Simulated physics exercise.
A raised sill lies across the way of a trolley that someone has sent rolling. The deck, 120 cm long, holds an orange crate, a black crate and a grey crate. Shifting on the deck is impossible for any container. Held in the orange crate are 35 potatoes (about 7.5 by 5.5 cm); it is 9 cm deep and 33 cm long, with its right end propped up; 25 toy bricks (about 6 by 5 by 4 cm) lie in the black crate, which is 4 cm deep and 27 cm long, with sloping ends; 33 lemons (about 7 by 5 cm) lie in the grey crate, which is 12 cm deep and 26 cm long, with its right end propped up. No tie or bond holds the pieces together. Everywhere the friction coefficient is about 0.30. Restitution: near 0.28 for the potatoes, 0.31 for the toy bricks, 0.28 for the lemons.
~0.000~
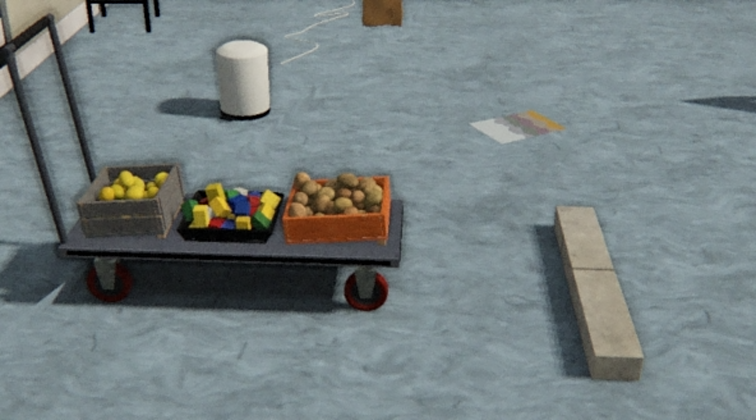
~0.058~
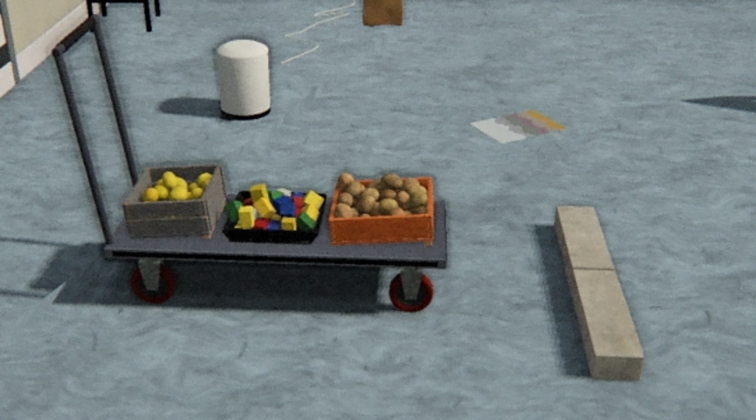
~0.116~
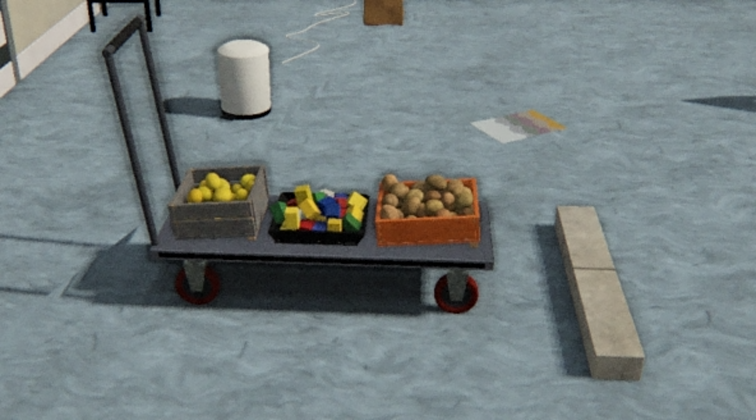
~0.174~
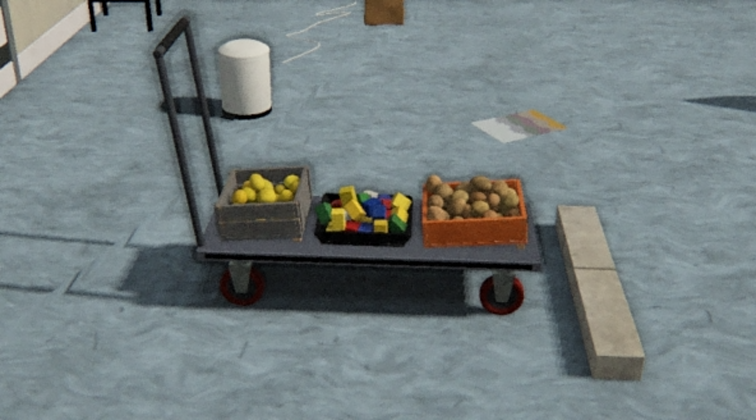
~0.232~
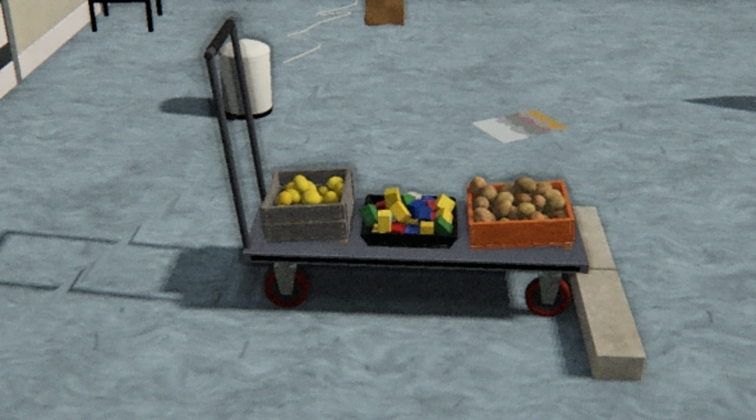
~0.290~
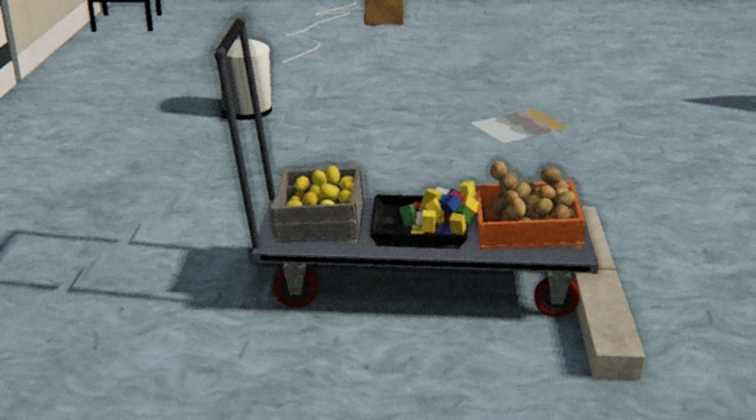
In a room with a mottled blue-grey floor, seen from above and to one side, a white cylinder, a dark-legged piece of furniture and scattered flat sheets lie beyond a trolley. The dark, red-wheeled trolley carries yellow rounded items in a grey crate, colourful bricks in a black one and brown potatoes in an orange one. It rolls rightward to a pale sill, where the contents shift right and pile up, the view staying still.
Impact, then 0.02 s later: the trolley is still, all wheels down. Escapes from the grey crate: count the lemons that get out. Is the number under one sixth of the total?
Yes. My guess is the losses will never reach a sixth of the load.
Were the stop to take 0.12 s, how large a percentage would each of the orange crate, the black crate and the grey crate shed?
In that case orange crate 10, black crate 40, grey crate 0 per cent.
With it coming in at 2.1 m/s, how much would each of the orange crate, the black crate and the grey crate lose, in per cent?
In that case the orange crate sheds 10 per cent of its load, the black crate 40 per cent, and the grey crate 0 per cent.
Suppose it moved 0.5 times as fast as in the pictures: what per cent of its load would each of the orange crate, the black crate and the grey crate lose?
In that case the orange crate sheds 0 per cent, the black crate 20 per cent and the grey crate 0 per cent.
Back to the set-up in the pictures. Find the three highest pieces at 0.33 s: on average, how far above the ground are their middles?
About 48 cm up, on average.
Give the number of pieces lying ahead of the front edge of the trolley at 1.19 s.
I'd put it at some 3 pieces.
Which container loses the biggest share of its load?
The black crate.
After 0.33 s, orange crate 35 in, 0 out, black crate 22 in, 3 out and grey crate 33 in, 0 out.
After 0.45 s, orange crate 32 in, 3 out, black crate 15 in, 10 out and grey crate 32 in, 1 out.
After 0.68 s, orange crate 30 in, 5 out, black crate 11 in, 14 out and grey crate 31 in, 2 out.
When it is over (at 1.19 s), orange crate 29 in, 6 out, black crate 11 in, 14 out and grey crate 31 in, 2 out. Asked share, 2 of 33, 6 per cent.
